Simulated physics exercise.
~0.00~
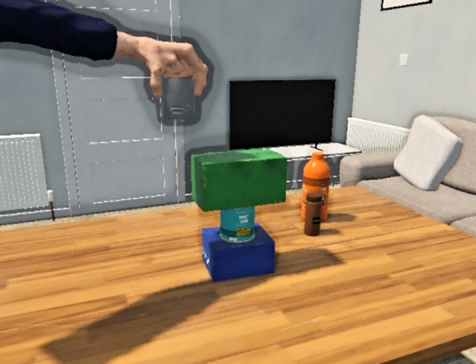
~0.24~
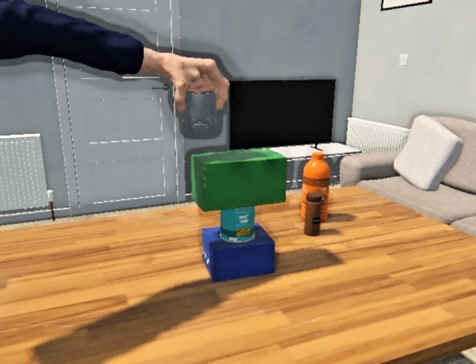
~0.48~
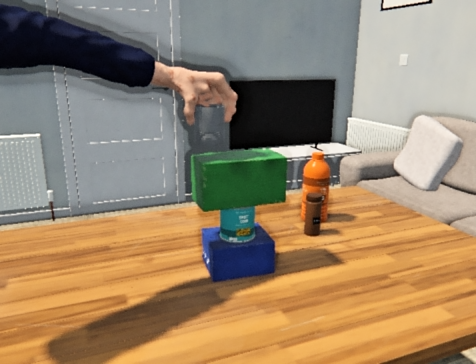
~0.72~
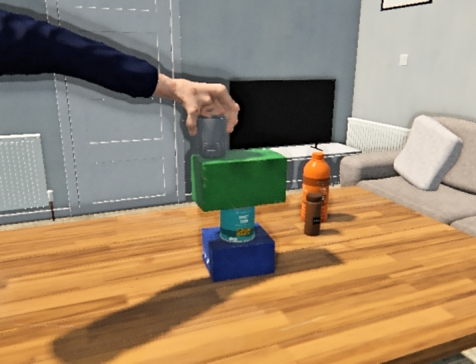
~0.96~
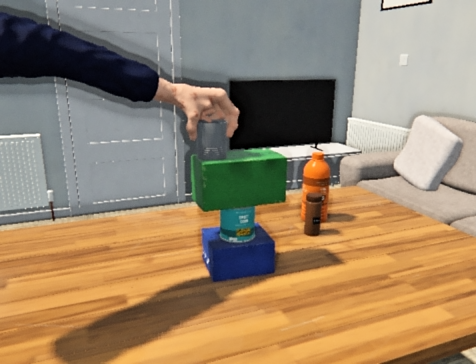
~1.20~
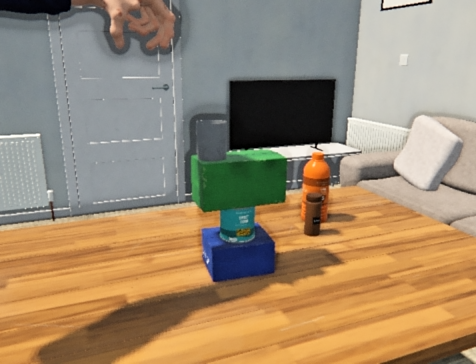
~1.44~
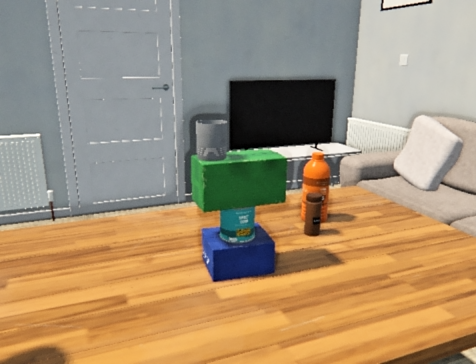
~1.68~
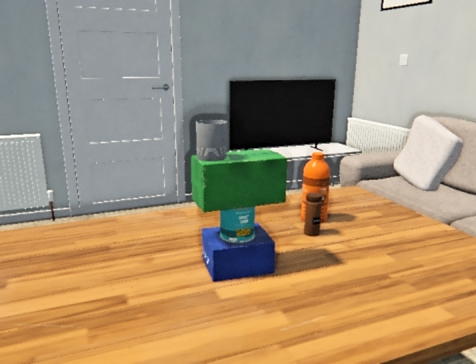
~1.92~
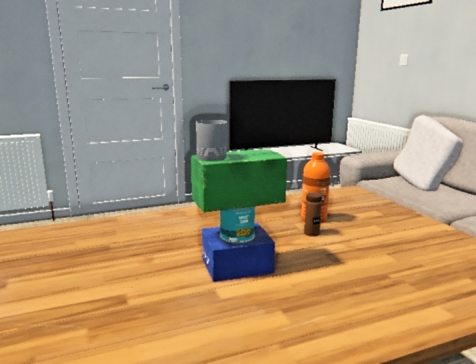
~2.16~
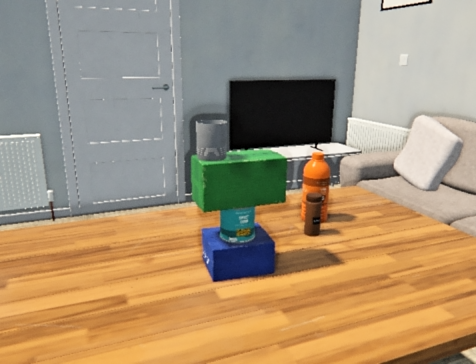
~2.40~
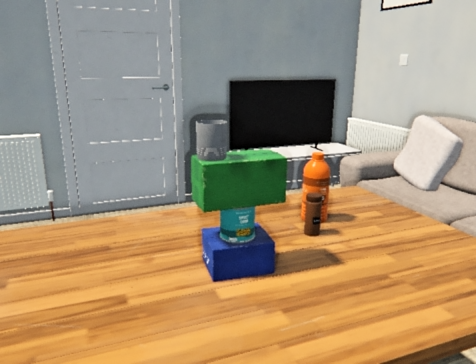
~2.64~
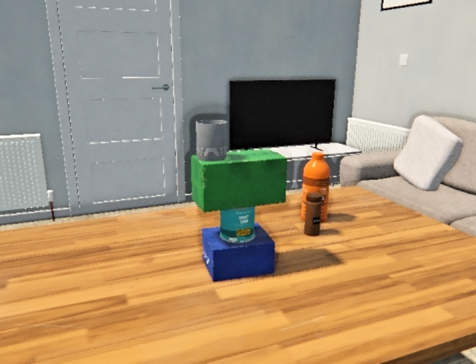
A green box sits atop a turquoise tin, which rests on a blue box, on a wooden table in a living room seen from a still viewpoint. An orange bottle and a brown shaker stand to the right, with a door, a dark television and a sofa behind. A hand in a dark sleeve reaches in from the left, carrying a grey cup rightward and down. It sets the cup near the left end of the green box, lets go and draws back out of view. The cup stays put, and the pile remains standing, still and balanced.
